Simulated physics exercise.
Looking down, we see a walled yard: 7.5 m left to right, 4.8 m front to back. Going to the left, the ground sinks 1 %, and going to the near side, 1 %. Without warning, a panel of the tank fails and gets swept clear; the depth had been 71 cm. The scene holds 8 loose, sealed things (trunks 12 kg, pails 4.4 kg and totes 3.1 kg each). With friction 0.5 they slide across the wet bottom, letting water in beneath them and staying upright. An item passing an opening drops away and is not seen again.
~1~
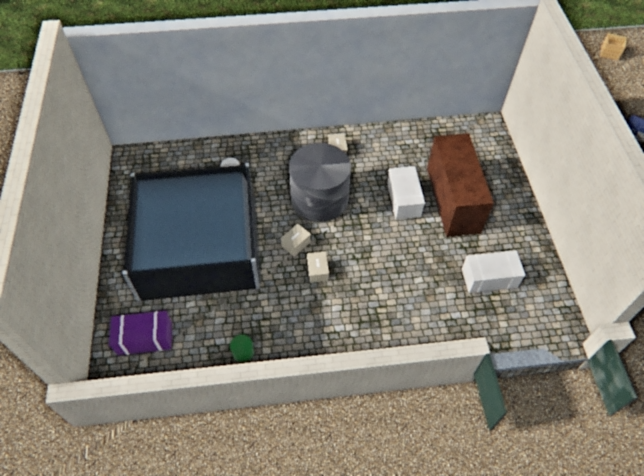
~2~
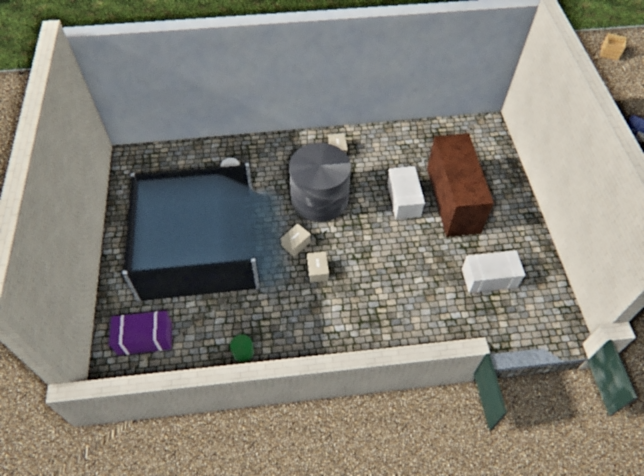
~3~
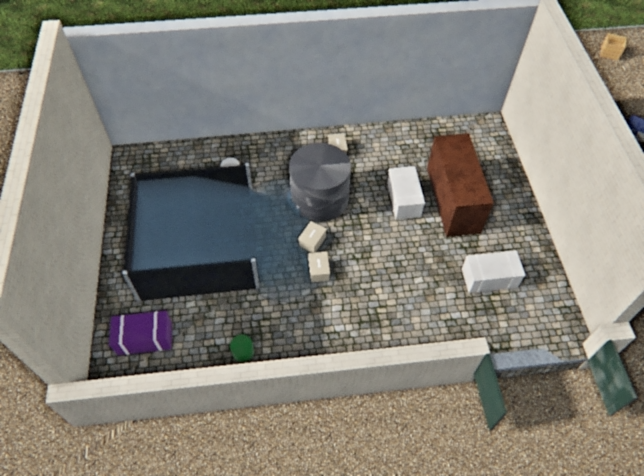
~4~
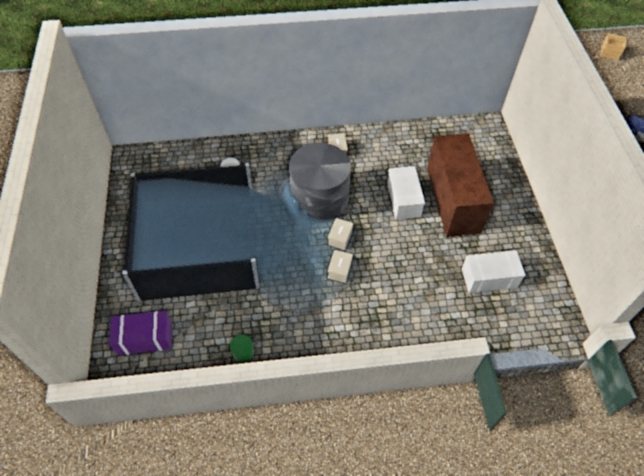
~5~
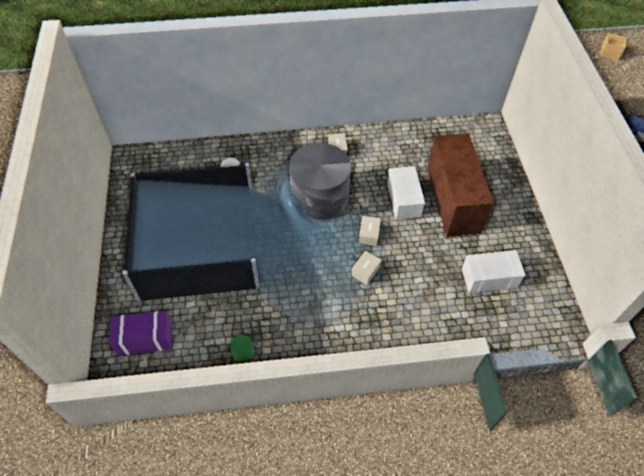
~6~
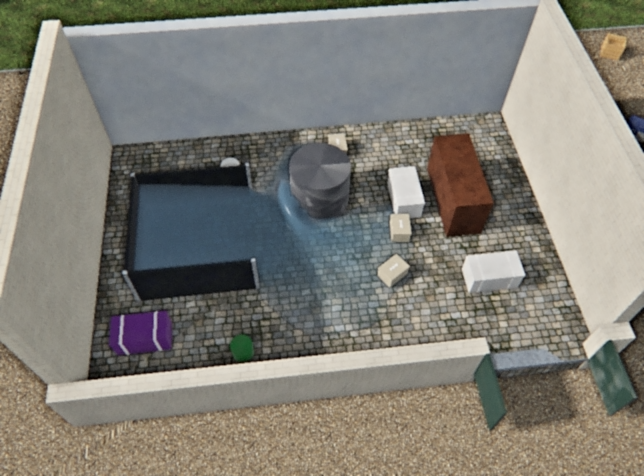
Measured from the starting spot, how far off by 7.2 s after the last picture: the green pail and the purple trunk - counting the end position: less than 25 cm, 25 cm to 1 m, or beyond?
Result: I'd say the green pail remains almost still, I'd say the purple trunk remains almost still.
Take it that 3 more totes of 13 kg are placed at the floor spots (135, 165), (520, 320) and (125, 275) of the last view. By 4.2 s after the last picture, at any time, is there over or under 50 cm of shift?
Taking them in order: Not far enough, far enough and not far enough.
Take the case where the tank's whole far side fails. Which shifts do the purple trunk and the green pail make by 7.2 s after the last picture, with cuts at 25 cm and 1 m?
Log: Purple trunk large displacement; green pail large displacement.
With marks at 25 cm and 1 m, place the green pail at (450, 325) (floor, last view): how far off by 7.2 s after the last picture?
From that spot, it is pushed far off.
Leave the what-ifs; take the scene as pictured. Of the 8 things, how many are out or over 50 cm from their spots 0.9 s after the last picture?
I get 2.
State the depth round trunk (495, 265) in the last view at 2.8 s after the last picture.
13 cm.
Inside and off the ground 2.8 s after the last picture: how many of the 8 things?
Then: 4.
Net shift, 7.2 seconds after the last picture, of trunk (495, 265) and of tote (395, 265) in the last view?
In turn: Washed out, gone out.
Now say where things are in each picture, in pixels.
In the first picture, the green pail at (241, 345) rests on the ground; the purple trunk at (139, 327) rests on the ground; water covers 3.1 m2; 0 of 8 have shifted.
In the second picture, the green pail at (241, 345), on the bottom; the purple trunk at (139, 327), on the bottom; 4.1 m2 under water; 0 of 8 have shifted.
In the third picture, the green pail at (241, 345) rests on the ground; the purple trunk at (139, 327) rests on the ground; water covers 5.1 m2; 1 of 8 have shifted.
In the fourth picture, the green pail at (241, 345), on the bottom; the purple trunk at (139, 327) rests on the ground; 6.1 m2 under water; 2 of 8 have shifted.
In the fifth picture, the green pail at (241, 345), on the bottom; the purple trunk at (139, 327), on the bottom; water covers 7.4 m2; 2 of 8 have shifted.
In the sixth picture, the green pail at (241, 345), on the bottom; the purple trunk at (139, 327) rests on the ground; water covers 9.1 m2; 2 of 8 have shifted.
Then, 0.9 s after the last picture the green pail is near (241, 345), 0.0 m from its start, aground; the purple trunk is near (139, 327), 0.0 m from its start, aground; 0 of 8 are out; 2 afloat.
Then, 2.8 s after the last picture the green pail is near (241, 345), 0.0 m from its start, aground; the purple trunk is near (139, 327), 0.0 m from its start, aground; 1 of 8 are out; 4 afloat.
Then, 4.8 s after the last picture the green pail is near (241, 345), 0.0 m from its start, aground; the purple trunk is near (139, 327), 0.0 m from its start, aground; 2 of 8 are out; 3 afloat.
Then, 7.2 s after the last picture the green pail is near (241, 345), 0.0 m from its start, aground; the purple trunk is near (139, 326), 0.0 m from its start, afloat; 2 of 8 are out; 4 afloat.
